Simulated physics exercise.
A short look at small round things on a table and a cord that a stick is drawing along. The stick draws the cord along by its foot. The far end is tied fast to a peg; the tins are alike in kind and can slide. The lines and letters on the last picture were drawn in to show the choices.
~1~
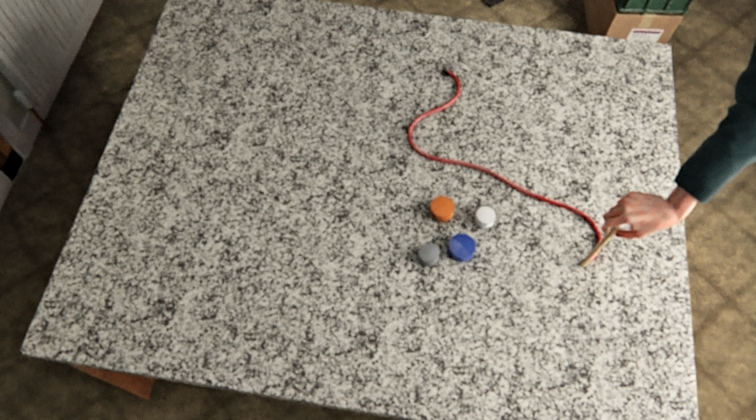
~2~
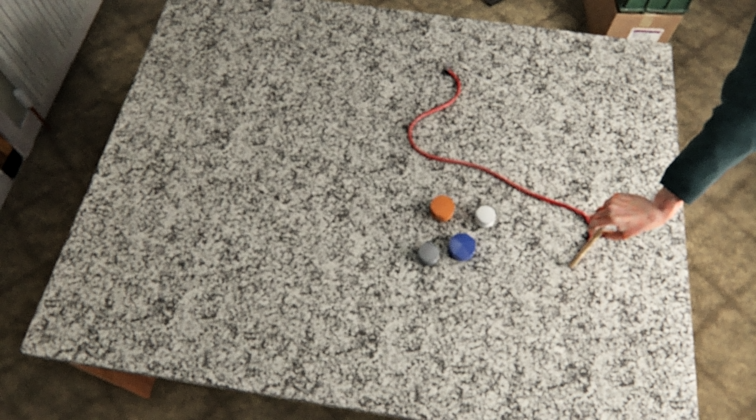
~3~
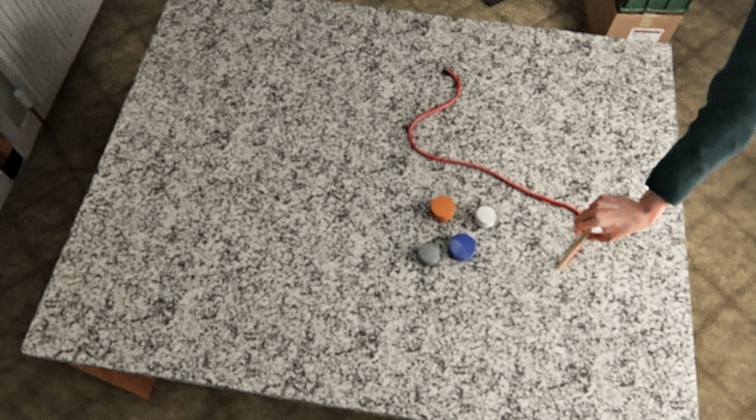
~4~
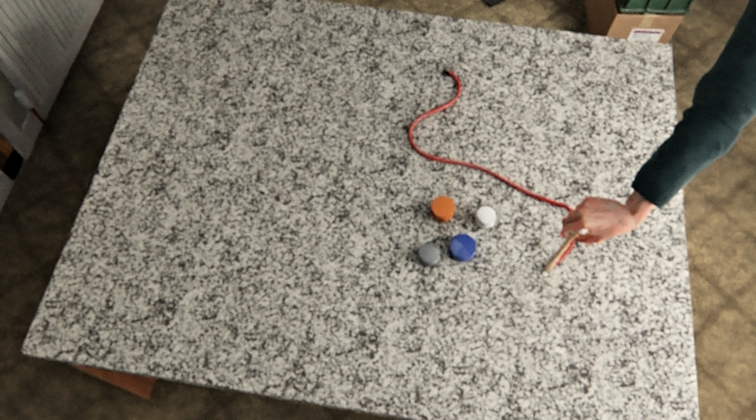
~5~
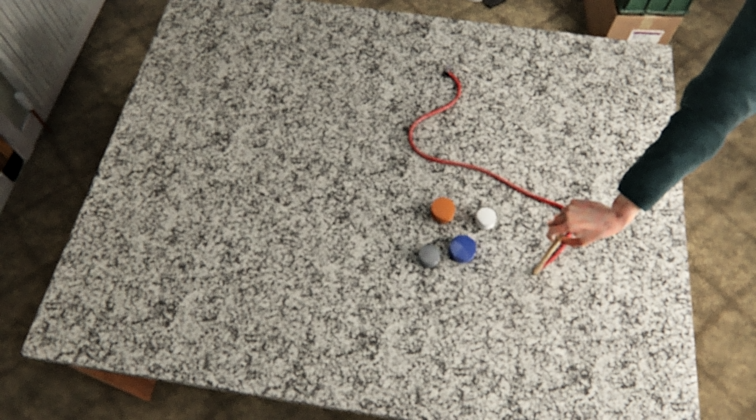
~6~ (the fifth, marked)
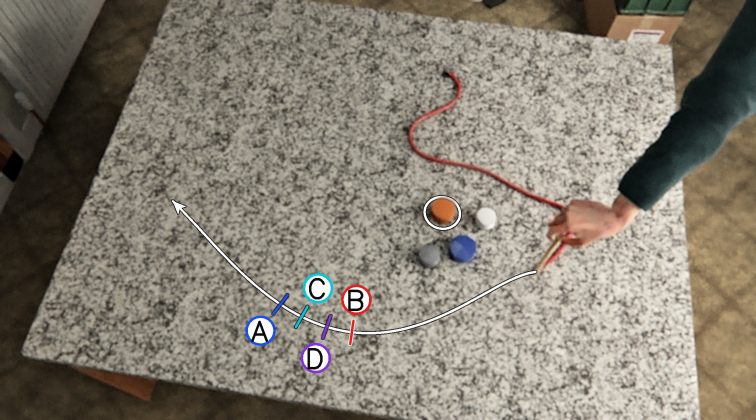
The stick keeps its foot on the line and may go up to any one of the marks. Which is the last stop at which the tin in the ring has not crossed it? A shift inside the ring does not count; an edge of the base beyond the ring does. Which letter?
It can go as far as C.
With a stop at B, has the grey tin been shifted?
No.
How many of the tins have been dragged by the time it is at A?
By then, four.
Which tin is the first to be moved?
The white tin.
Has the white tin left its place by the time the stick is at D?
By then, yes.
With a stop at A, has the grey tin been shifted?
Yes.
On the marked copy, A at (280, 304); B at (352, 332); C at (302, 317); D at (327, 327); the ring at (442, 213); the route from (536, 272) via (328, 327) to (173, 201).
Following C. Soon after the start, foot of the stick (460, 307); orange tin (443, 210).
Later, foot of the stick (376, 333); orange tin (443, 210).
In the end, foot of the stick (302, 317); white tin (462, 218); orange tin (441, 210); blue tin (444, 238); the orange tin is still in its ring.
As for the rest, A drags the ringed tin to (431, 206); B is safe but short; D is safe but short.
